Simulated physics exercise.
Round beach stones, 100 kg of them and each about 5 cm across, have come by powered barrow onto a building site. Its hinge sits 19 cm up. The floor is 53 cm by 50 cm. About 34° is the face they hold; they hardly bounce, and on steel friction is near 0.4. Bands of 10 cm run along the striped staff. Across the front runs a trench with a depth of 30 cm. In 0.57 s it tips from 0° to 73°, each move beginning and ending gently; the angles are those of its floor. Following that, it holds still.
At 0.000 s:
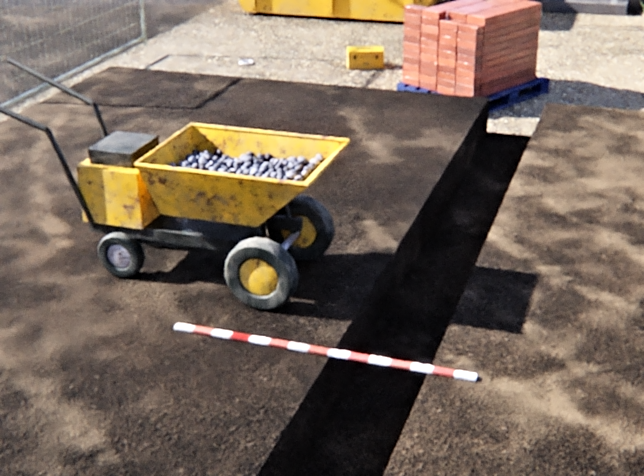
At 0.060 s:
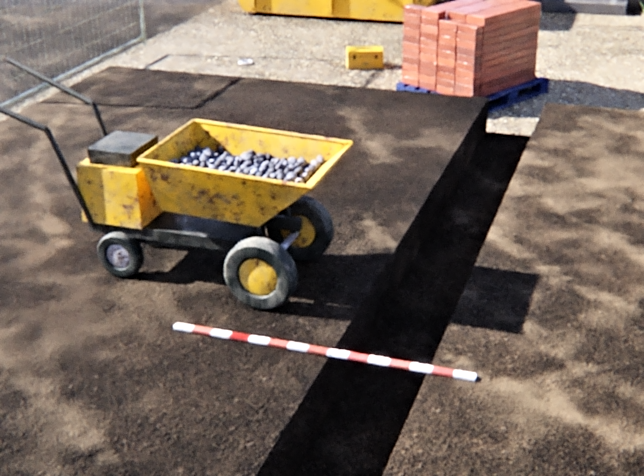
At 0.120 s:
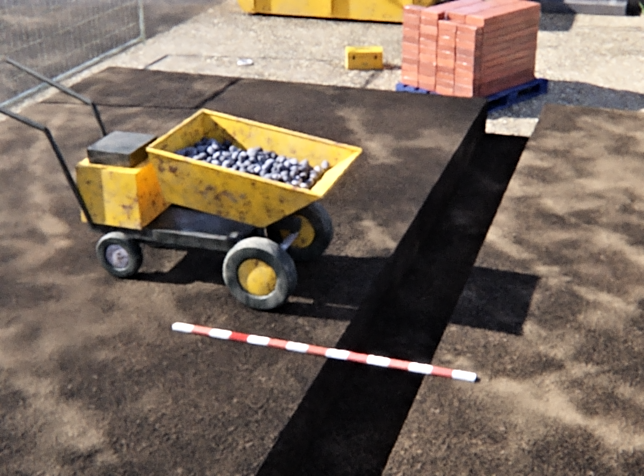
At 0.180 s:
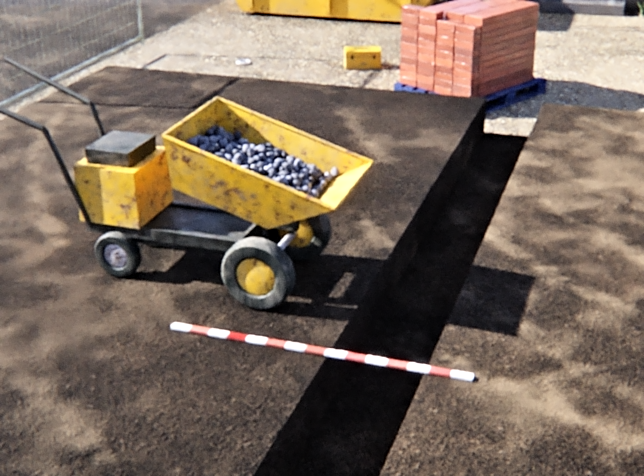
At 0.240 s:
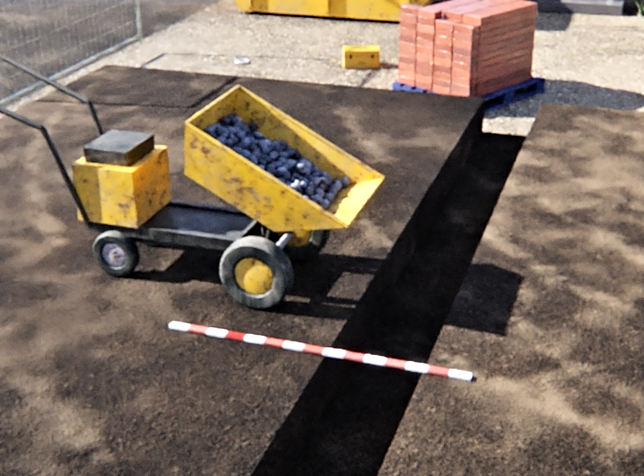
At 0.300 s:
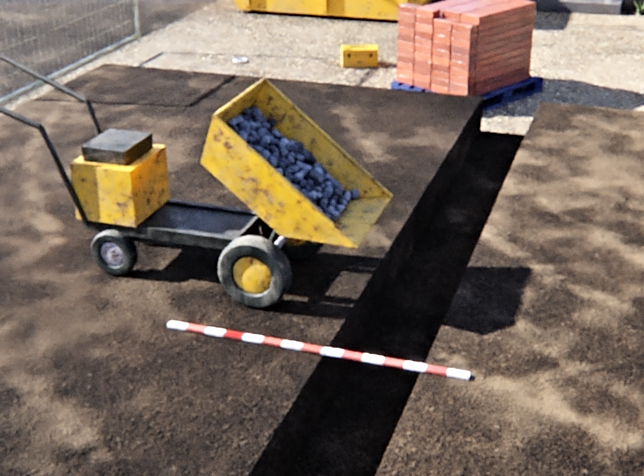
A yellow barrow's tray of grey stones tilts steeply toward the trench on the right.
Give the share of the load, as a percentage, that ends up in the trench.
92 %.
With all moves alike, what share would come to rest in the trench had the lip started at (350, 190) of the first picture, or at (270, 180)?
First place: Near 40%; second place: Near 100%.
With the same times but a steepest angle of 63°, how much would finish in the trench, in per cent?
Then close to 80 per cent.
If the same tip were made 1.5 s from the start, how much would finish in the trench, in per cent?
That would give about 100 percent.
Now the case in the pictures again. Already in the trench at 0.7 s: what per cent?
30 per cent, give or take.
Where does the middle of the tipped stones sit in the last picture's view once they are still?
Resting centre: About (417, 344).
After 0.4 s the floor is at 62°; 100 % in the tray; the foremost stones are at (360, 259).
After 0.7 s the floor is at 73°; 71 % in the tray, 29 % in the trench; the foremost stones are at (437, 339).
After 1.0 s the floor is at 73°; 1 % in the tray, 91 % in the trench, 8 % past the trench; the foremost stones are at (556, 314).
After 3.0 s the floor is at 73°; 0 % in the tray, 92 % in the trench, 8 % past the trench; the foremost stones are past the picture's edge.
